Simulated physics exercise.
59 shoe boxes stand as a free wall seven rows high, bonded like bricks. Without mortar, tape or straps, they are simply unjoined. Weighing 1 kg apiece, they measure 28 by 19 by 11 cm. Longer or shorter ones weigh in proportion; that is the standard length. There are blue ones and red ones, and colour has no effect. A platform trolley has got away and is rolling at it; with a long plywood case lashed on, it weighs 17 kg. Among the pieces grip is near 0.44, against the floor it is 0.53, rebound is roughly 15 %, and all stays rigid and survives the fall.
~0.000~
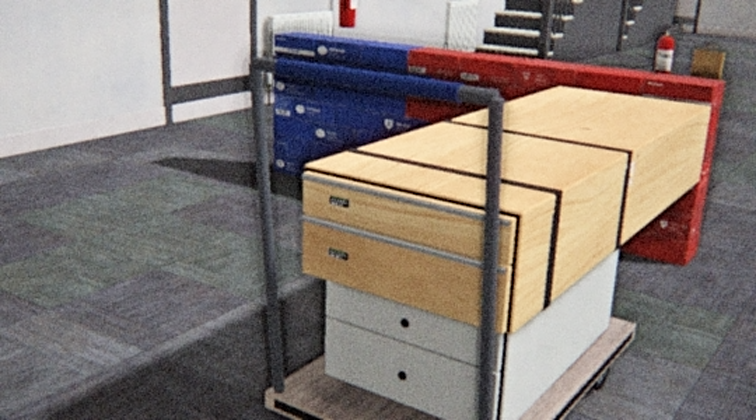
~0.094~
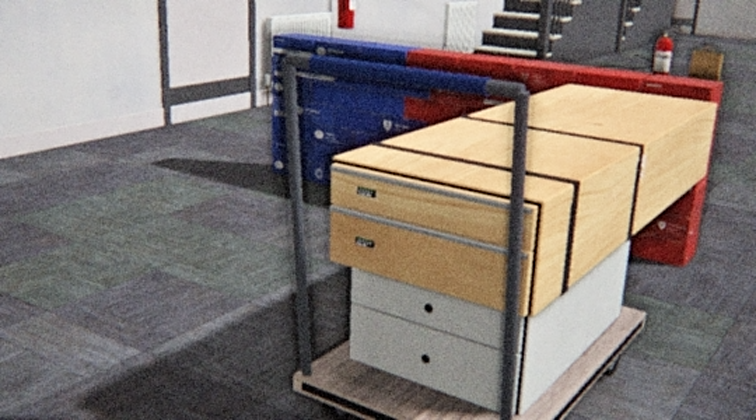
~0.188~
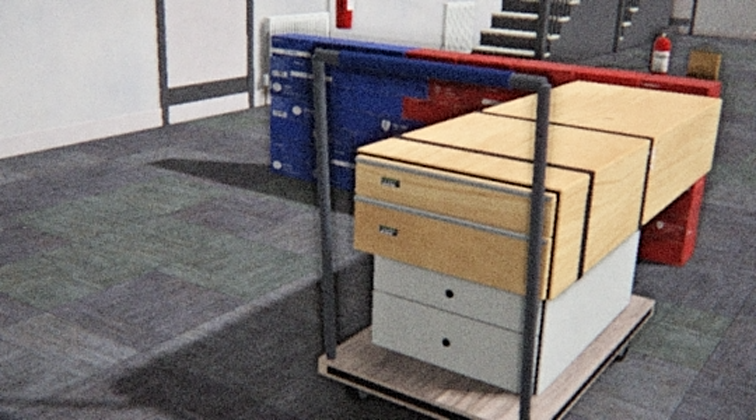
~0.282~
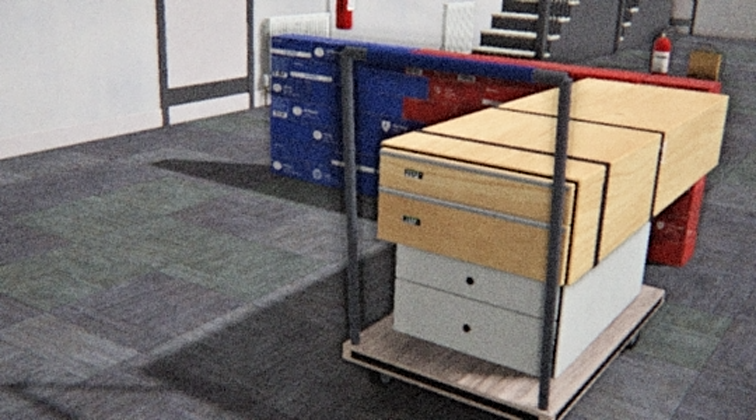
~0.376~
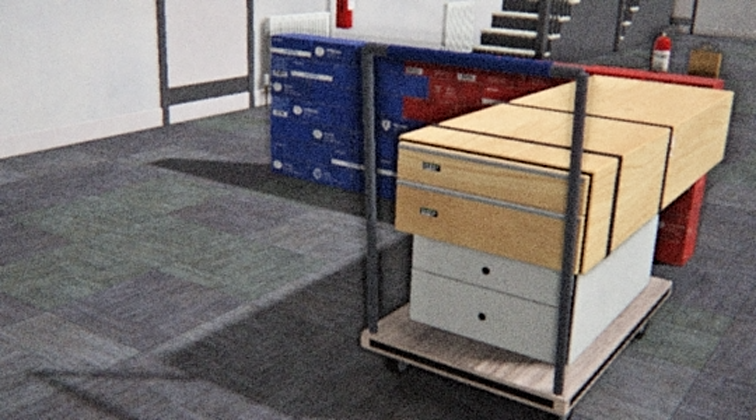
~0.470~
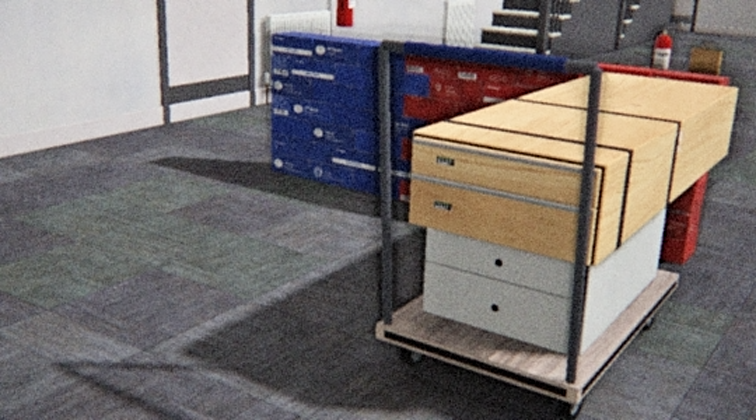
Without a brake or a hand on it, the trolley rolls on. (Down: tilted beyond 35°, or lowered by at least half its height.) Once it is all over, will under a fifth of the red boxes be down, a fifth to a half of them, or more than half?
When it settles, a fifth up to half will be down.
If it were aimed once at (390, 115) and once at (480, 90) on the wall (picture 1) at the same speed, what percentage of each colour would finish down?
Down by colour - blue: 0%, then 10%; red: 0%, then 30%.
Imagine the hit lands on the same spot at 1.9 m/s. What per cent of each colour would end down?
Result - blue: 0%; red: 20%.
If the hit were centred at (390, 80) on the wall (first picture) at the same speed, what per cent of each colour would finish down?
Result - blue: 30 %; red: 10 %.
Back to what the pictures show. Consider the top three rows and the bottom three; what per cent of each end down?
30% and 0%.
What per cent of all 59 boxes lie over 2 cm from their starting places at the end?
That comes to 20 in a hundred.
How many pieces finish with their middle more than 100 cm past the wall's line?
0 or so.
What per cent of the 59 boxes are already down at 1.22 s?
By then 20 %.
By 0.56 s, load 17 cm past the wall's line, still rolling; none of the 35 red boxes down (0 of 59 in all colours); top red box tilted 11°.
By 0.76 s, load 25 cm past the wall's line, still rolling; 8 of the 35 red boxes down (8 of 59 in all colours); top red box tilted 52°, 15 cm lower.
By 0.96 s, load 31 cm past the wall's line, still rolling; 8 of the 35 red boxes down (8 of 59 in all colours); top red box on its side.
By 1.22 s, load 37 cm past the wall's line, still rolling; 11 of the 35 red boxes down (11 of 59 in all colours); top red box on its side.
When it is over (1.8 s), load 47 cm past the wall's line, still rolling; 11 of the 35 red boxes down (11 of 59 in all colours); top red box upside down; top blue box unmoved. That is 31 per cent. In pixels of the last frame, middles, top red box near (689, 189), top blue box near (390, 56).
